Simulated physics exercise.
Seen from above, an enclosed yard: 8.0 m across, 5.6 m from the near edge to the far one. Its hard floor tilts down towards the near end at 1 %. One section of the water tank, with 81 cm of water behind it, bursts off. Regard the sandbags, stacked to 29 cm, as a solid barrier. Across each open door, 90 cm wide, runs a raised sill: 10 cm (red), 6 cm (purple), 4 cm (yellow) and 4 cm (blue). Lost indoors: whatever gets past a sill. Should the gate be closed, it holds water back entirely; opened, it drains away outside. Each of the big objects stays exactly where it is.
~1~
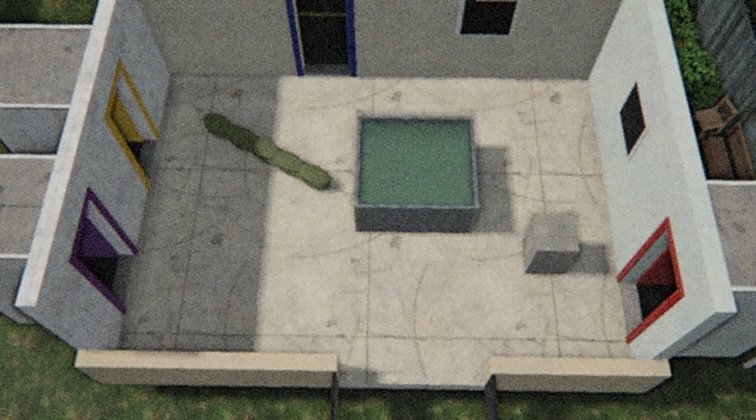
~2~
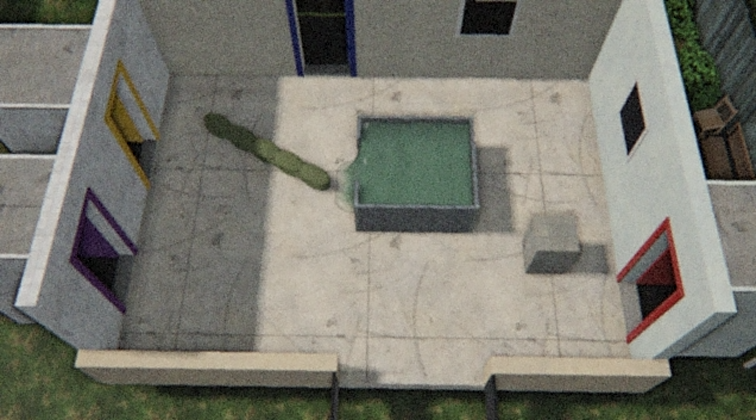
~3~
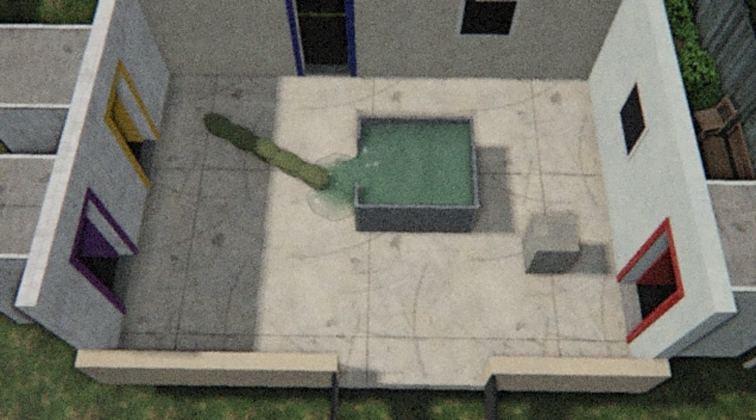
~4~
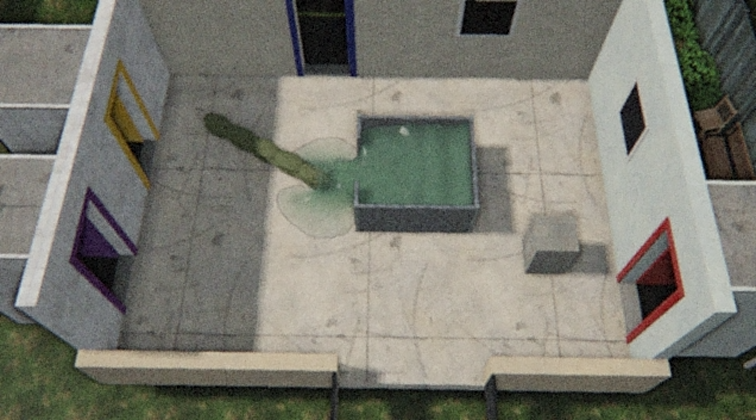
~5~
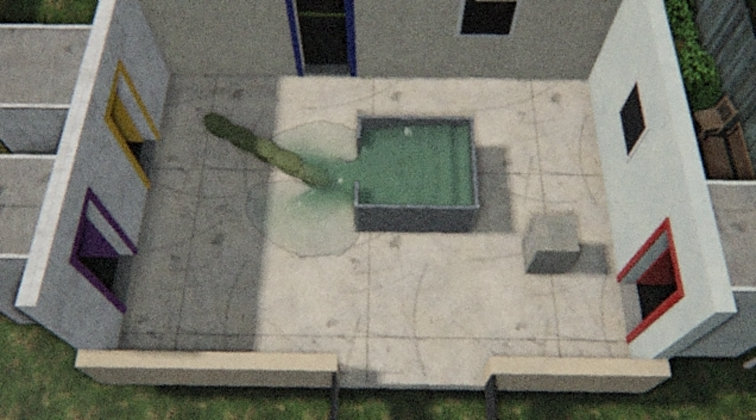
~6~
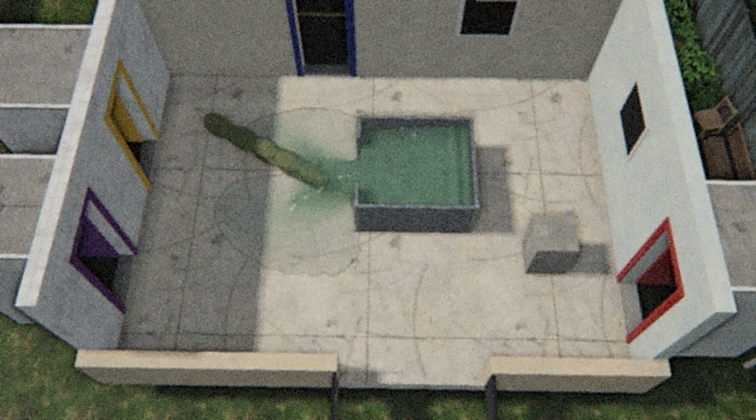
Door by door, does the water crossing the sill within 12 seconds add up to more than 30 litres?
Door by door: The red door: No; the purple door: Yes; the yellow door: Yes; the blue door: Yes.
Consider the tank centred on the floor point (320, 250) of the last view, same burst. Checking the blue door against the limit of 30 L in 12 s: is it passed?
Then the blue door stays within it.
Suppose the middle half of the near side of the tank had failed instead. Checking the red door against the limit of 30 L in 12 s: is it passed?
Then the red door ends up within bounds.
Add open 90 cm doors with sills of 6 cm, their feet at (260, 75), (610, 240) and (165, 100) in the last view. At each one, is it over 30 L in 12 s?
Well, the first is on the high side, the second is on the low side, and the third is on the high side.
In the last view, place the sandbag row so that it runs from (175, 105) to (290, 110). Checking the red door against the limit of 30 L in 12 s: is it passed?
Then, for the red door, it's lower.
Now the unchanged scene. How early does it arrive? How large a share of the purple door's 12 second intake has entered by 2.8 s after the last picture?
Around 30 percent.
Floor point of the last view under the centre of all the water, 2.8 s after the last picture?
Centre: Approx. (298, 194) px.
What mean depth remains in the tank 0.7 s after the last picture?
53 cm.
Then, 0.7 s after the last picture water covers 35 % of the floor and is deepest (52 cm) near (334, 183); red door not reached, purple door 7 cm at the sill, 0 L in, yellow door not reached, blue door 2 cm at the sill, 0 L in.
Then, 1.5 s after the last picture water covers 45 % of the floor and is deepest (40 cm) near (334, 183); red door not reached, purple door 15 cm at the sill, 23 L in, yellow door 8 cm at the sill, 2 L in, blue door 6 cm at the sill, 18 L in.
Then, 2.8 s after the last picture water covers 45 % of the floor and is deepest (32 cm) near (334, 183); red door not reached, purple door 13 cm at the sill, 64 L in, yellow door 8 cm at the sill, 30 L in, blue door 9 cm at the sill, 45 L in.
Then, 6.3 s after the last picture water covers 60 % of the floor and is deepest (16 cm) near (334, 183); red door not reached, purple door 13 cm at the sill, 155 L in, yellow door 6 cm at the sill, 46 L in, blue door 5 cm at the sill, 76 L in.
Then, 11.3 s after the last picture water covers 90 % of the floor and is deepest (11 cm) near (301, 366); red door 6 cm at the sill, 0 L in, purple door 8 cm at the sill, 208 L in, yellow door 6 cm at the sill, 52 L in, blue door 4 cm at the sill, 80 L in.
